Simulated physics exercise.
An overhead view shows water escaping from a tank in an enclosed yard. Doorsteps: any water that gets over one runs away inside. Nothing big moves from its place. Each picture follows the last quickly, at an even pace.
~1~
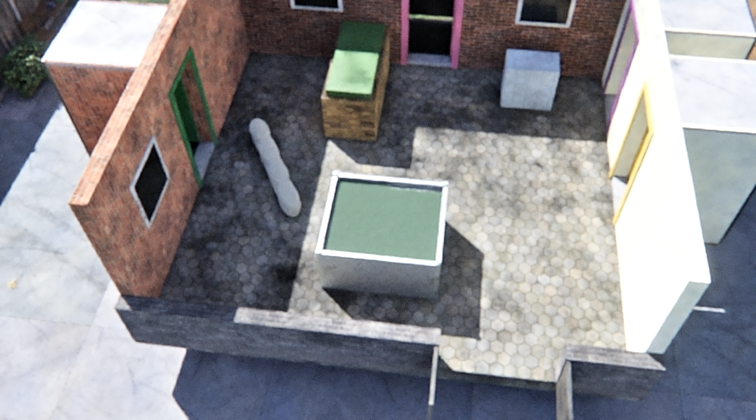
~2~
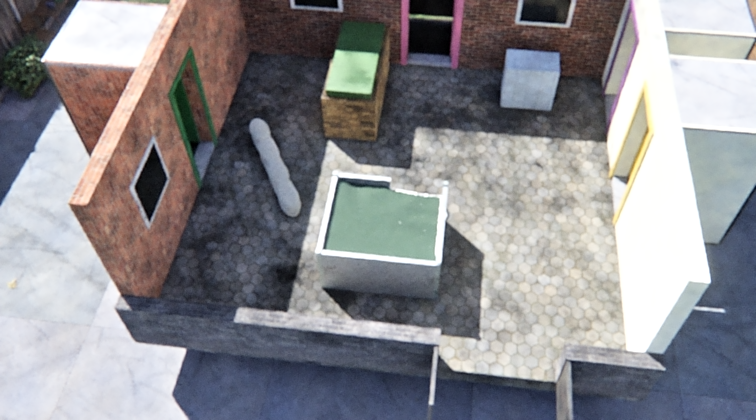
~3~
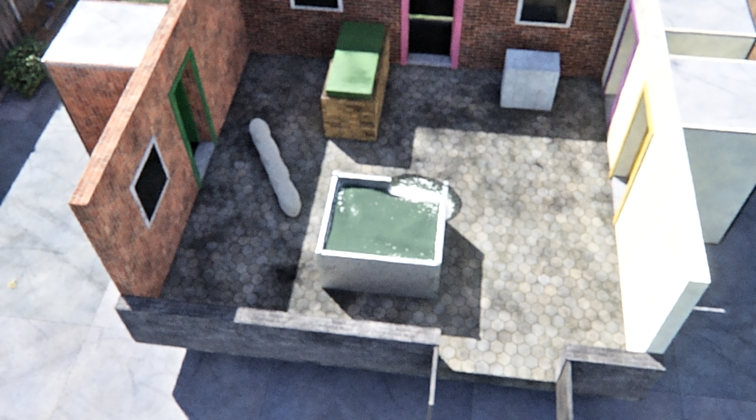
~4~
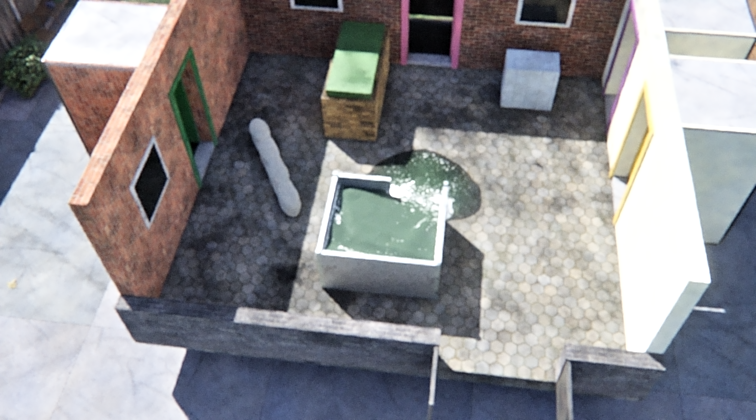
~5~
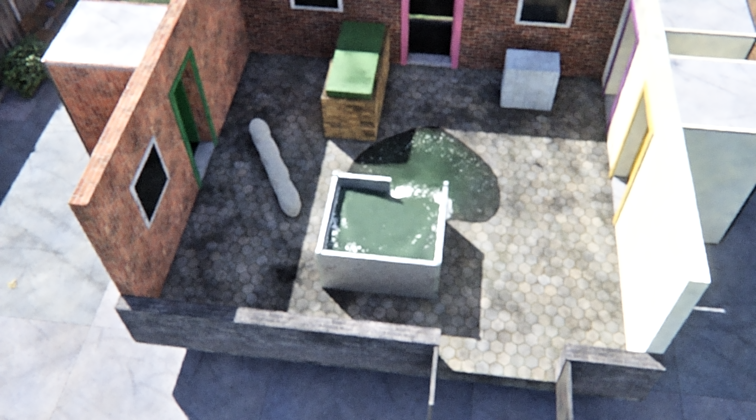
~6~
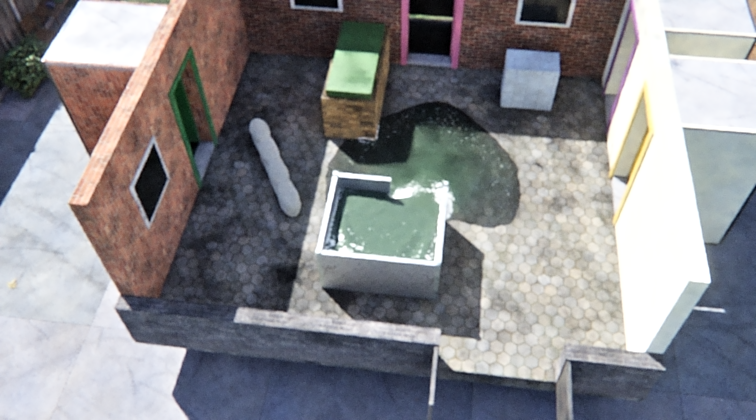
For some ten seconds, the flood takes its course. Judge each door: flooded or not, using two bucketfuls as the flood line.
The yellow door is not flooded. The pink door is flooded. The purple door is flooded. The green door is not flooded.
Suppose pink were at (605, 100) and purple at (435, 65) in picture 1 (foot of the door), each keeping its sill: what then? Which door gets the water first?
The answer is the purple door.
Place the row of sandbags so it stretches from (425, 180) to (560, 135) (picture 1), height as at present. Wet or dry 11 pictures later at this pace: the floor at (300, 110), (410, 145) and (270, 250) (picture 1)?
The three points, in order, are untouched, soaked and untouched.
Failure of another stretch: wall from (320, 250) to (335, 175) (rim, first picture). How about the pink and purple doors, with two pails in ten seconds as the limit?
First pink comes up short, then purple comes up short.
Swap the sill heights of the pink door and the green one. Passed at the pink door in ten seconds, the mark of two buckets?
My guess is that pink crosses the mark.
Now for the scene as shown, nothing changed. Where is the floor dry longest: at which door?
My answer: The one in green.
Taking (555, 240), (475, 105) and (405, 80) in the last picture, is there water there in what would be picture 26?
Result, in that order: Not wetted / wetted / wetted.
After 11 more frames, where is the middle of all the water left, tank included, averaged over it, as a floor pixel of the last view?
Close to (426, 174).
A moment on, water covers 30 % of the floor; the yellow door not reached, the pink door under two buckets in, the purple door not reached, the green door not reached.
Next, water covers 40 % of the floor; the yellow door wet at the sill, nothing in, the pink door far over two buckets in, the purple door under two buckets in, the green door not reached.
Then, water covers 45 % of the floor; the yellow door wet at the sill, nothing in, the pink door far over two buckets in, the purple door over two buckets in, the green door not reached.
Later, water covers 60 % of the floor; the yellow door wet at the sill, nothing in, the pink door far over two buckets in, the purple door far over two buckets in, the green door wet at the sill, nothing in.
In the end, water covers 80 % of the floor; the yellow door wet at the sill, nothing in, the pink door far over two buckets in, the purple door far over two buckets in, the green door wet at the sill, nothing in.
